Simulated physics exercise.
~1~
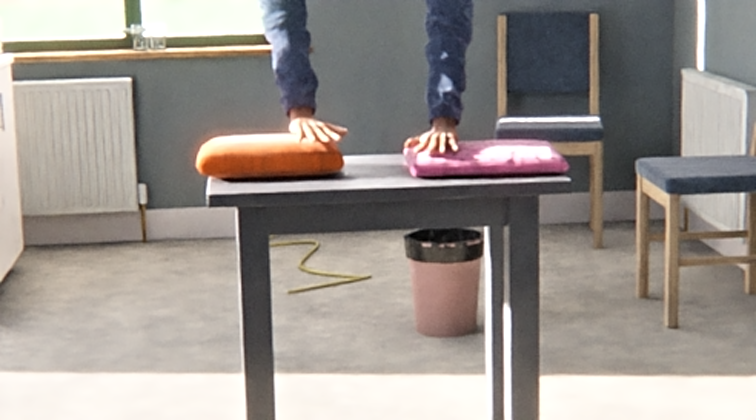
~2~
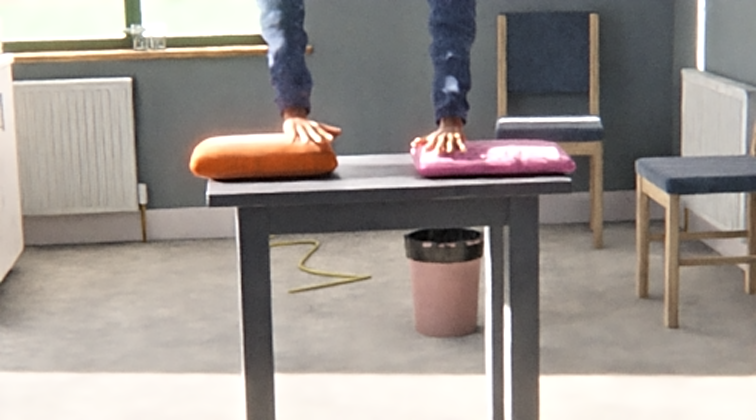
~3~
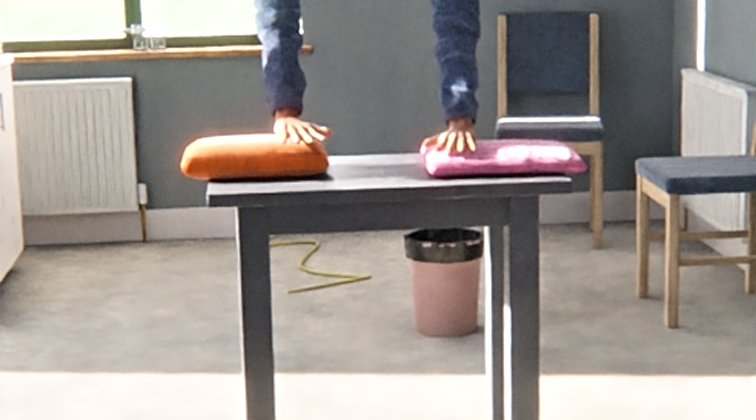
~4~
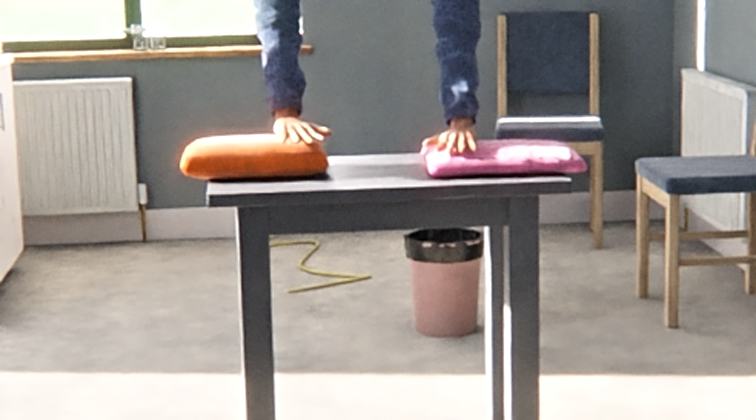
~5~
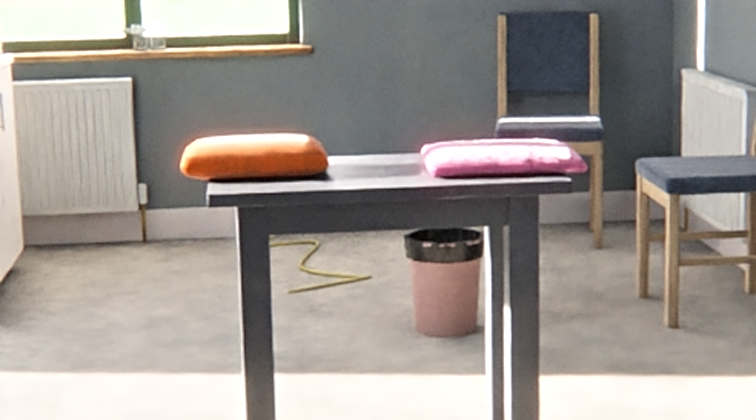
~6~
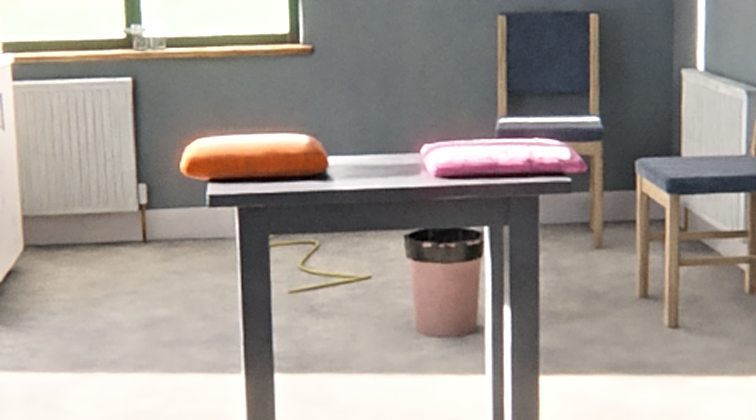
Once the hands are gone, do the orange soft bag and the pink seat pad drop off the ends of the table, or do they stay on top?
Both stay on top. The orange soft bag remains at the left end of the table and the pink seat pad remains at the right end.
